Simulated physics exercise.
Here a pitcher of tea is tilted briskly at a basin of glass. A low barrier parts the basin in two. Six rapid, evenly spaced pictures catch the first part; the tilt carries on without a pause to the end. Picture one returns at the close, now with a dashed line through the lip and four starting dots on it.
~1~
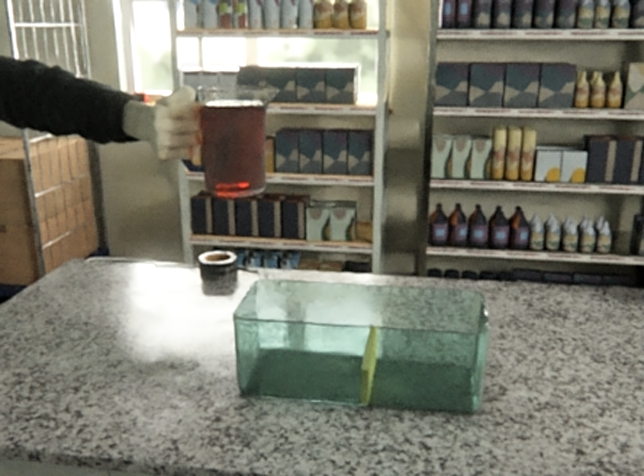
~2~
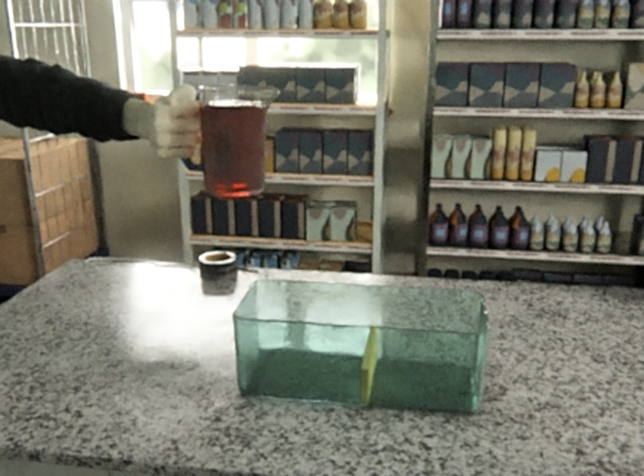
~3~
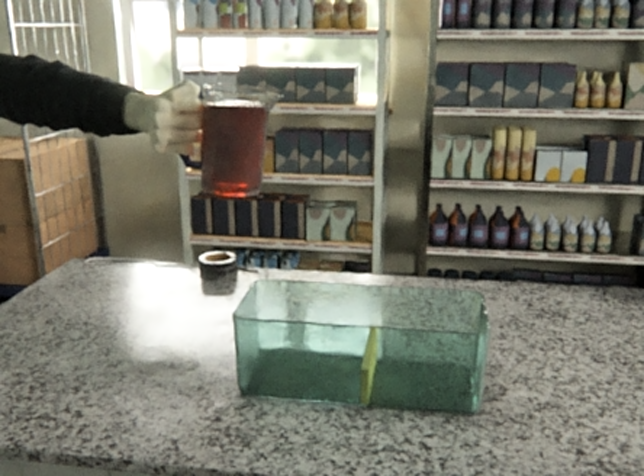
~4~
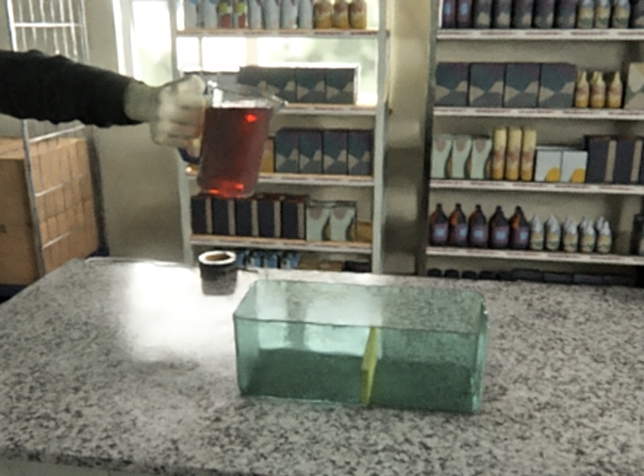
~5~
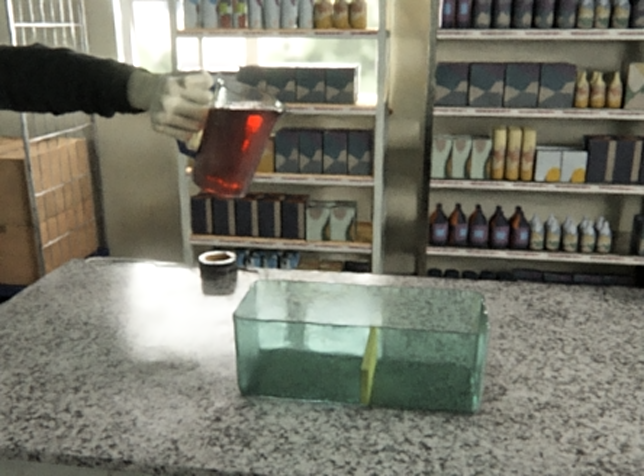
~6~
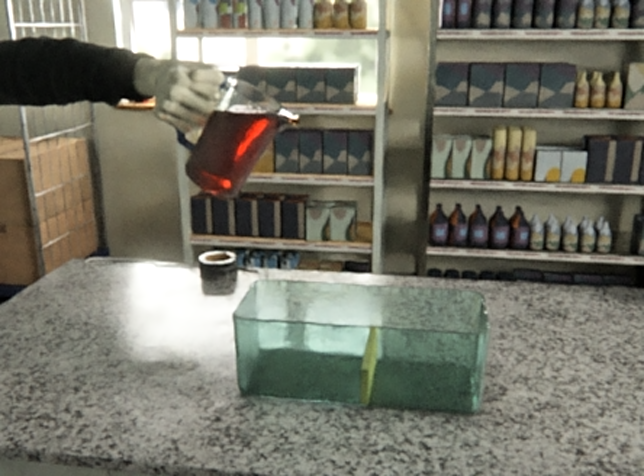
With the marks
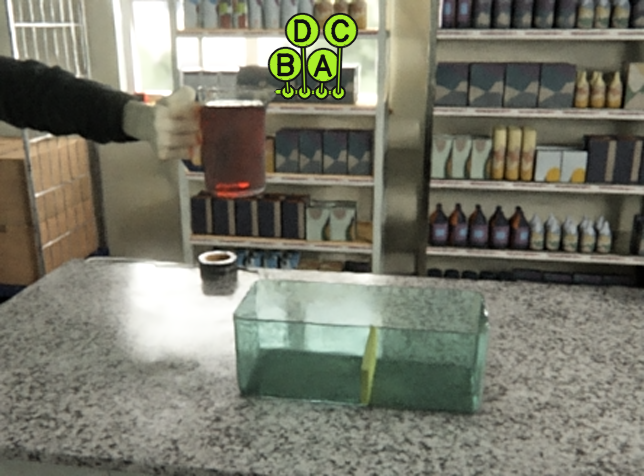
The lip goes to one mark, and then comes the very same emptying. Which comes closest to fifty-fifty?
It is B.
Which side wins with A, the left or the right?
The right one.
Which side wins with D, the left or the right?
The right one.
On the marked copy, A at (321, 92); B at (287, 91); C at (338, 92); D at (304, 92).
If A is chosen, about 5 % ends left of the wall and 93 % right of it.
If B is chosen, about 56 % ends left of the wall and 42 % right of it.
If C is chosen, about 5 % ends left of the wall and 93 % right of it.
If D is chosen, about 14 % ends left of the wall and 83 % right of it; 3 % is lost outside.
